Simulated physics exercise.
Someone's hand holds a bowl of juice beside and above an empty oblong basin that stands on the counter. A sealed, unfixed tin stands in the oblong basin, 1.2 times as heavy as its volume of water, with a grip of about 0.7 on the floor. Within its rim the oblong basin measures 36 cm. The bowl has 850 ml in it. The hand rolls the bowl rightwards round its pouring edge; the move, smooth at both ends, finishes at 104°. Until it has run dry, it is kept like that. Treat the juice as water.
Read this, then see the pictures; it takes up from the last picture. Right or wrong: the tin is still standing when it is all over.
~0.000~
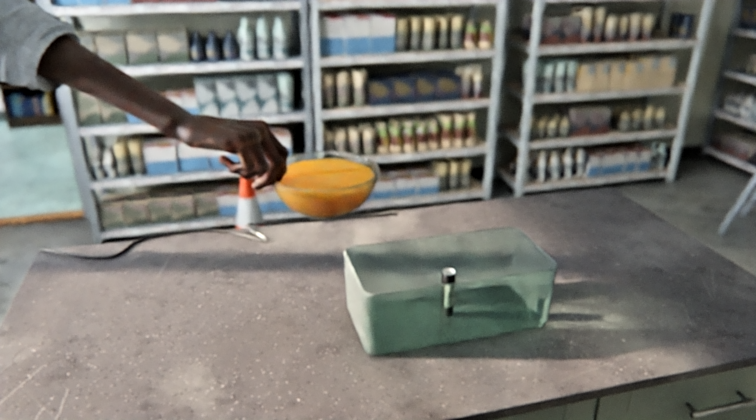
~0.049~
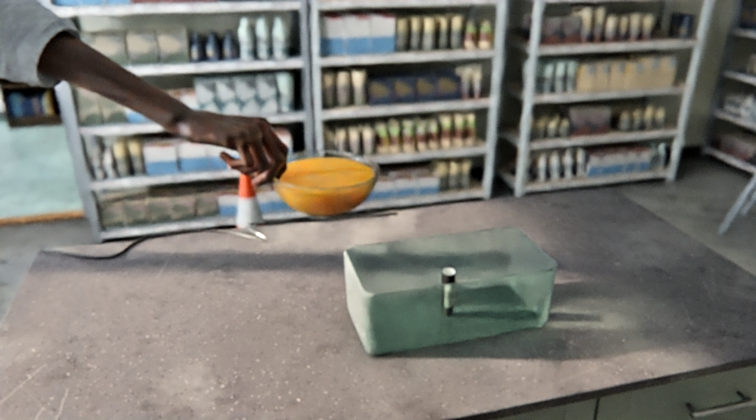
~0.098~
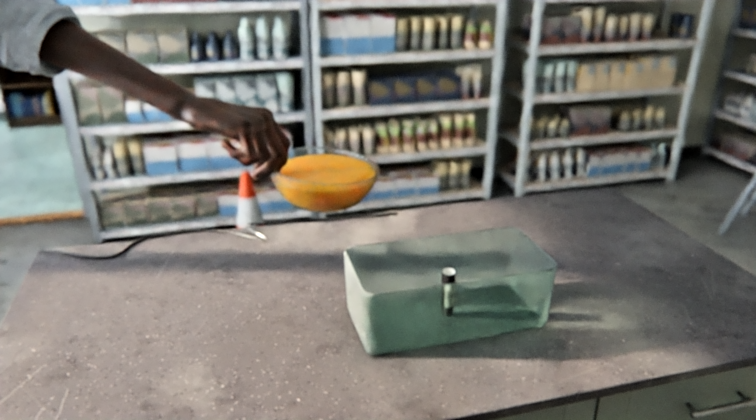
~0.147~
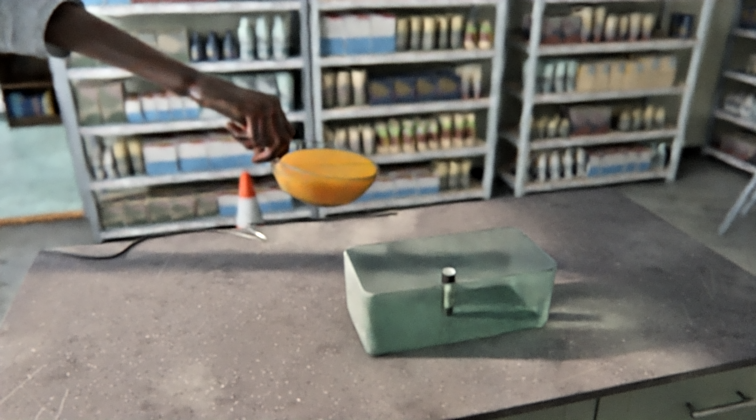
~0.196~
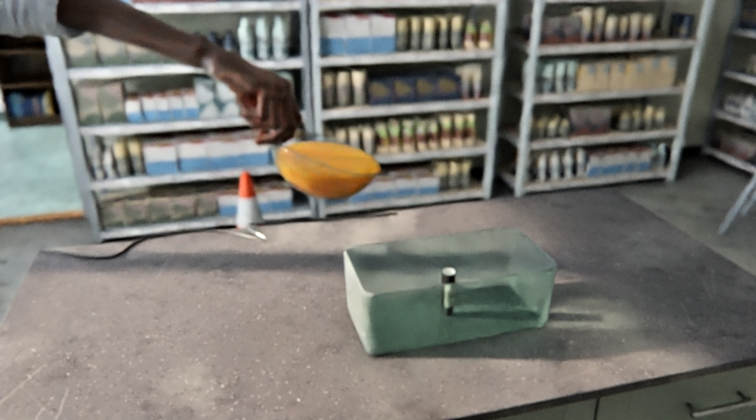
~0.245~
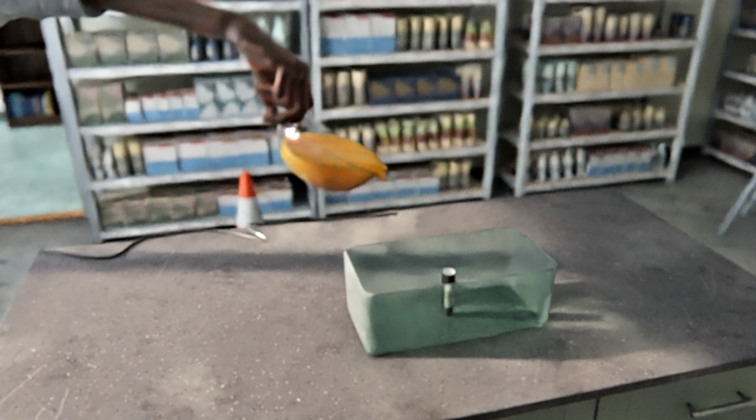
Right, it is still standing.
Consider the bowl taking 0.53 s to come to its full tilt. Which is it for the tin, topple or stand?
The tin stays balanced.
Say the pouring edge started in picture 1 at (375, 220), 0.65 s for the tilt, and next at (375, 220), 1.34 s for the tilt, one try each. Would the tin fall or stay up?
First it tips over; then it tips over.
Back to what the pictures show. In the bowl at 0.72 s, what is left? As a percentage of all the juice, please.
Roughly 0 percent remains.
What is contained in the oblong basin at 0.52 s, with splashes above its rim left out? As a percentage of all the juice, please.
12 %, give or take.
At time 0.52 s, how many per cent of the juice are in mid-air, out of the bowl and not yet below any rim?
My guess is roughly 76 %.
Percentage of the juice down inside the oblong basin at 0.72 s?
About 94 %.
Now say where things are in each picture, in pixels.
Tilt 0°; pouring edge (377, 166); surface from (273, 179) to (373, 170); the oblong basin's rim runs from (353, 271) to (537, 246); the tin's top is at (449, 273), in the first picture.
Tilt 1°; pouring edge (377, 166); surface from (273, 178) to (373, 169), in the second picture.
Tilt 6°; pouring edge (376, 166); surface from (273, 173) to (373, 166), in the third picture.
Tilt 13°; pouring edge (376, 166); surface from (273, 166) to (374, 162), in the fourth picture.
Tilt 22°; pouring edge (376, 166); surface from (275, 155) to (374, 162); 4 per cent is over the edge, in the fifth picture.
Tilt 32°; pouring edge (375, 166); surface from (280, 143) to (363, 153); 9 per cent is over the edge, in the sixth picture.
Then, 0.52 s in, the tilt is 93° and 13 per cent is still to pour; the tin stands where it began.
Then, 0.72 s in, the tilt is 104° and 0 per cent is still to pour; the tin stands where it began.
Then, 0.92 s in, the tilt is 104° and 0 per cent is still to pour; the tin stands where it began.
Then, 1.15 s in, the tilt is 104° and 0 per cent is still to pour; the tin stands where it began.
Finally, the tin stands where it began.
